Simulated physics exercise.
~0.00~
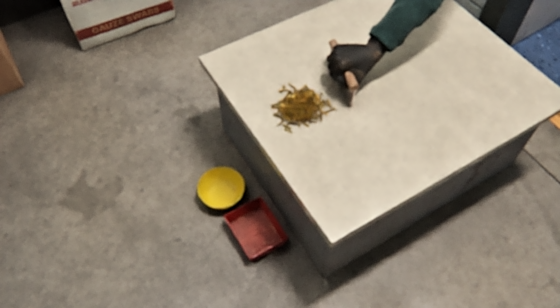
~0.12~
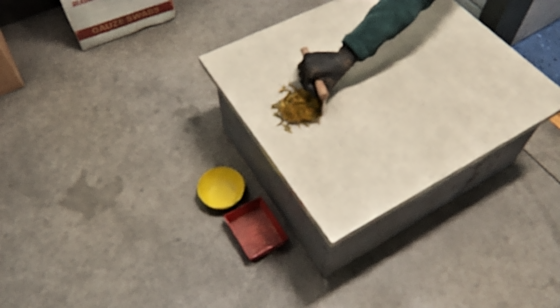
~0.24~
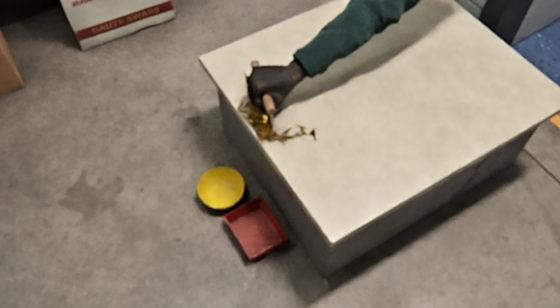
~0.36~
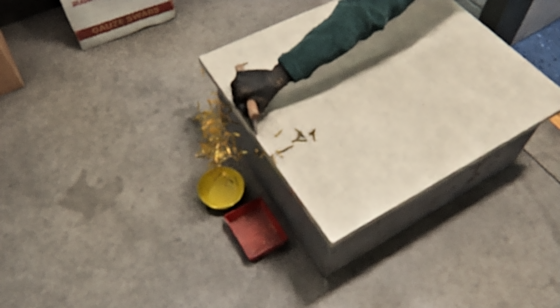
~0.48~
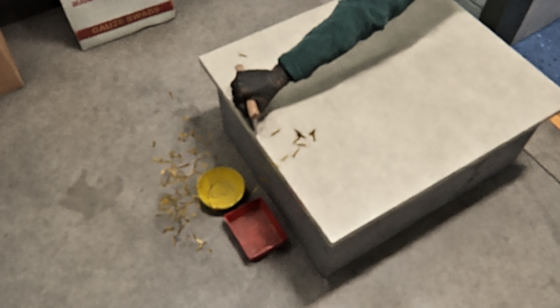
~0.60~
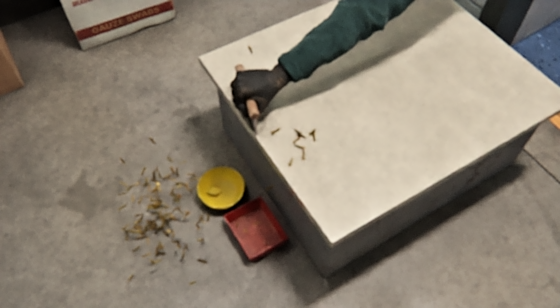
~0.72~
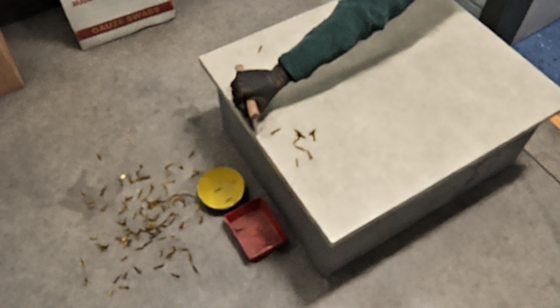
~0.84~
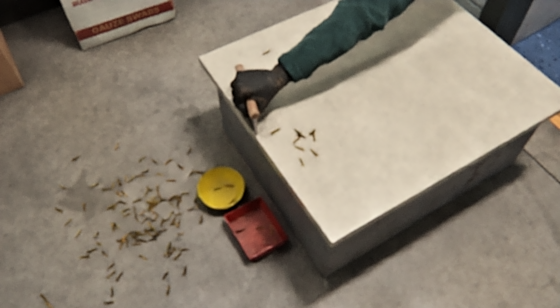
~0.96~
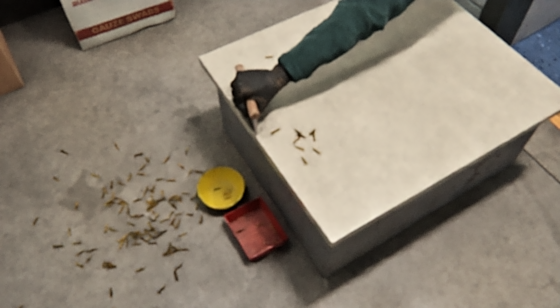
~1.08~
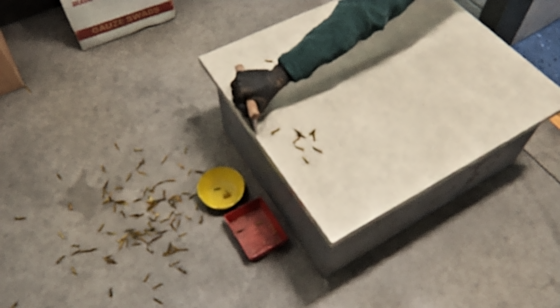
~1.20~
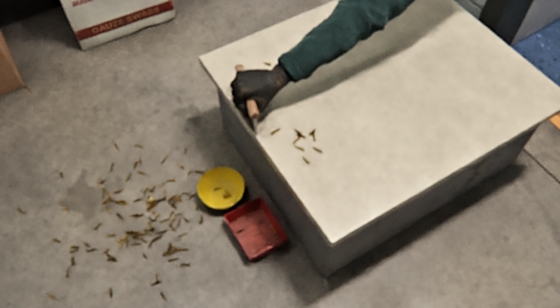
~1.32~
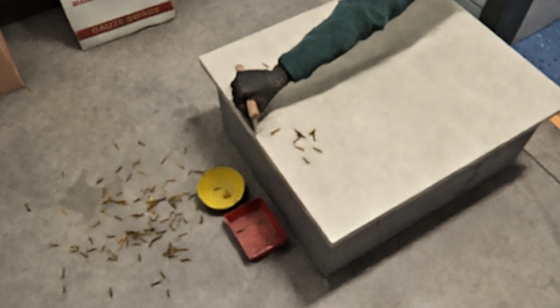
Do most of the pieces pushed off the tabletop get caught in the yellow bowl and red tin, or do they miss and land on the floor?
Most of them miss both containers and end up scattered on the concrete floor, with only a few landing in the yellow bowl and the red tin.
